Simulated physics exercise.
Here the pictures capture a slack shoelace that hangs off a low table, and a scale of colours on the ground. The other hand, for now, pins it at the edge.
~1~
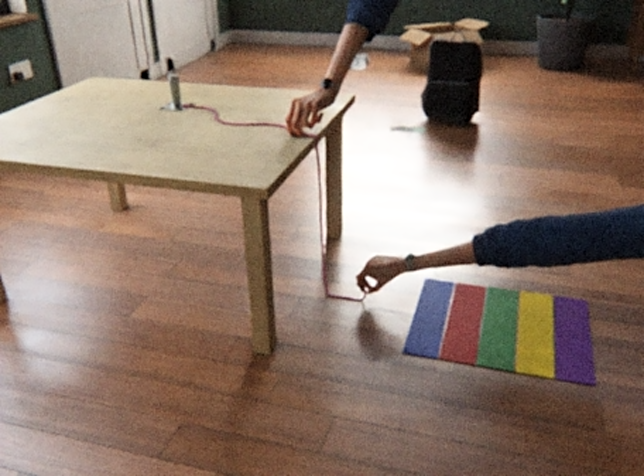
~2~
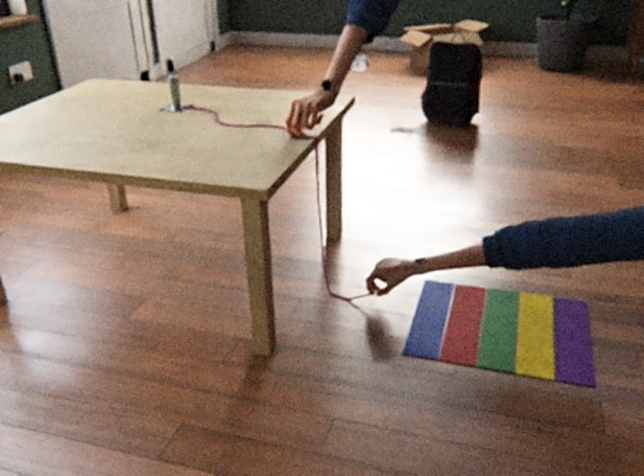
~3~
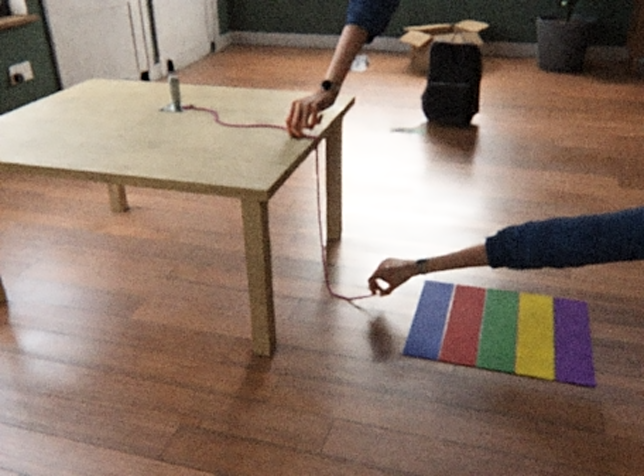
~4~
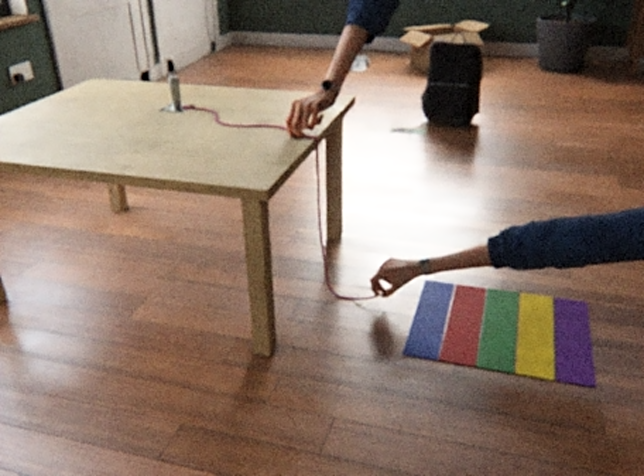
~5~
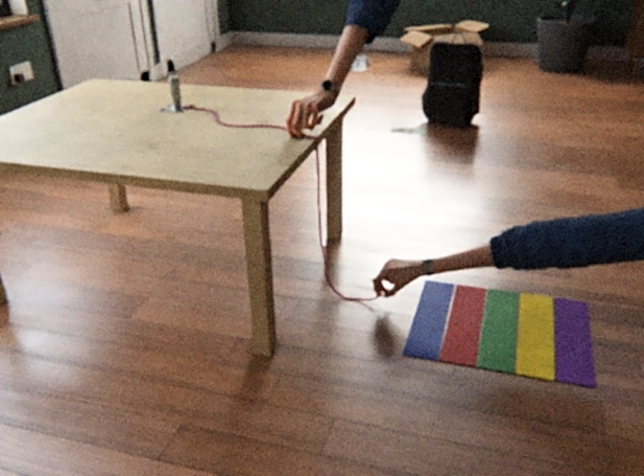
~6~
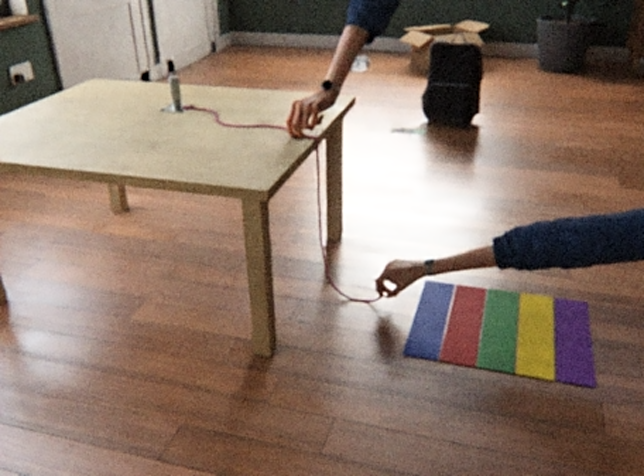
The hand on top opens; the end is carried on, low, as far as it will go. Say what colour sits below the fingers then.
It is green.
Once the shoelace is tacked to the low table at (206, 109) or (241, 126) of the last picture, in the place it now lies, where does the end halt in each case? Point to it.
First try near (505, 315), second near (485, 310).
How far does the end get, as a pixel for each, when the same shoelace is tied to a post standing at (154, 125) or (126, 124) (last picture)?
Near (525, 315), then near (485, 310).
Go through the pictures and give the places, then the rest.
In the first frame, end (366, 290); blue (424, 340); red (460, 346); green (497, 352); yellow (535, 358); purple (575, 365).
In the second frame, end (376, 293); shoelace through (209, 110) (231, 125) (291, 131) (317, 169) (321, 232) (328, 286).
In the third frame, end (378, 294).
In the fourth frame, end (380, 294); shoelace through (210, 110) (231, 125) (291, 131) (318, 169) (320, 232) (329, 286).
In the fifth frame, end (382, 294).
In the sixth frame, end (385, 295); shoelace through (210, 111) (231, 126) (291, 131) (318, 170) (320, 233) (334, 286).
Soon after, end near (439, 303); over blue.
After that, end near (482, 309); over red.
At the stop, end near (507, 313); over green. It gets as far as the green strip.
